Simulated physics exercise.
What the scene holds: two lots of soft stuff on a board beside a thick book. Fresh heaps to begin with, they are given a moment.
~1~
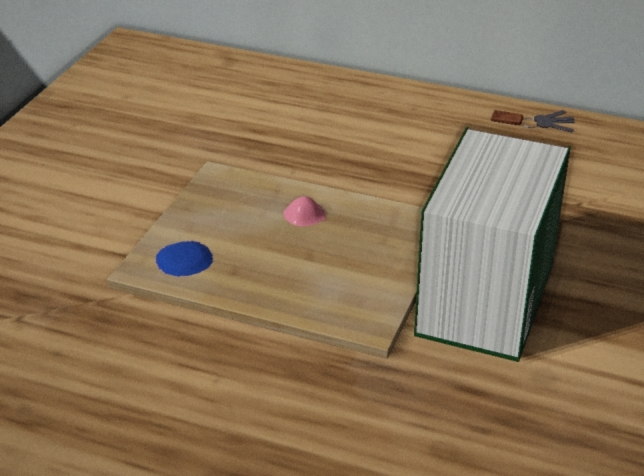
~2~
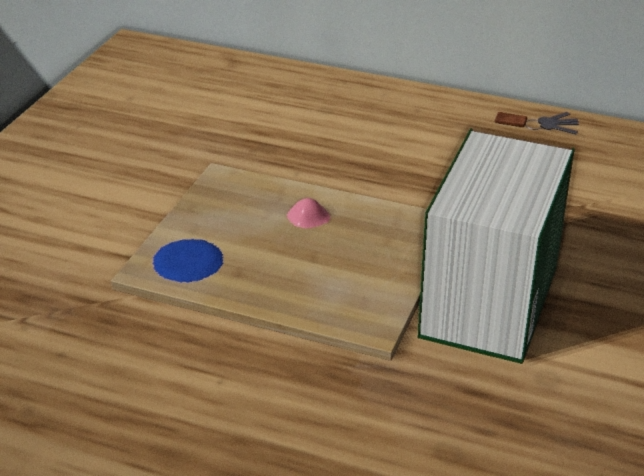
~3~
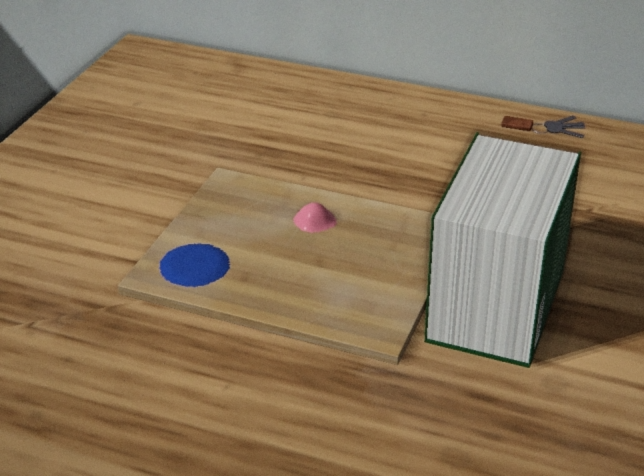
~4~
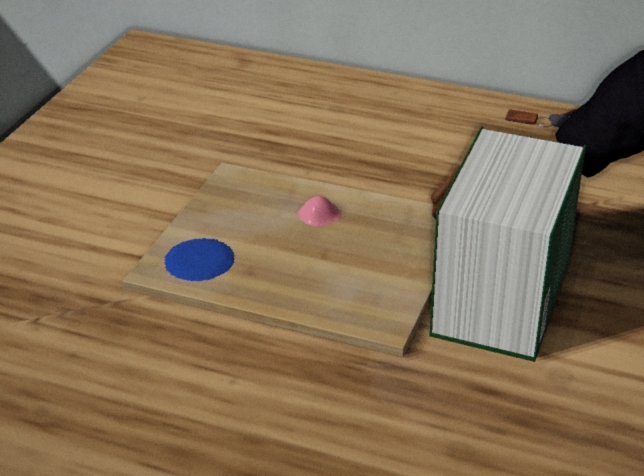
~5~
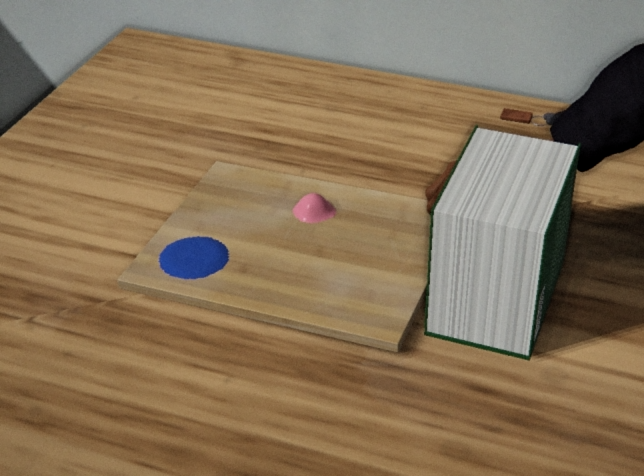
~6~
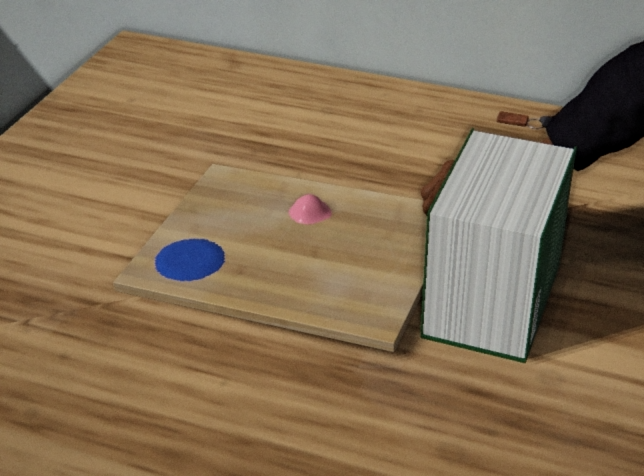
A blue dollop spreads thin, then a hand behind the book tilts the board slightly.
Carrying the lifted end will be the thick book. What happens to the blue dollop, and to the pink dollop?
Outcome: The blue dollop flows off. The pink dollop remains on it.
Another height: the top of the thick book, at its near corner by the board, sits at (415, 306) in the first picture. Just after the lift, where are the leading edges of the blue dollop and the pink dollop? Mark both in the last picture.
(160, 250), (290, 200).
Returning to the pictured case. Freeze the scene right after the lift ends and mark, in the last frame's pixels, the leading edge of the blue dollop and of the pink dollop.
Fronts, final frame: First approx. (135, 248); second approx. (267, 155).
Shortly, slope about 33°; the blue dollop is dripping off the low end; the pink dollop has not moved.
Then, the blue dollop is dripping off the low end; the pink dollop has not moved.
At the finish, slope about 33°; the blue dollop is dripping off the low end; the pink dollop has not moved.
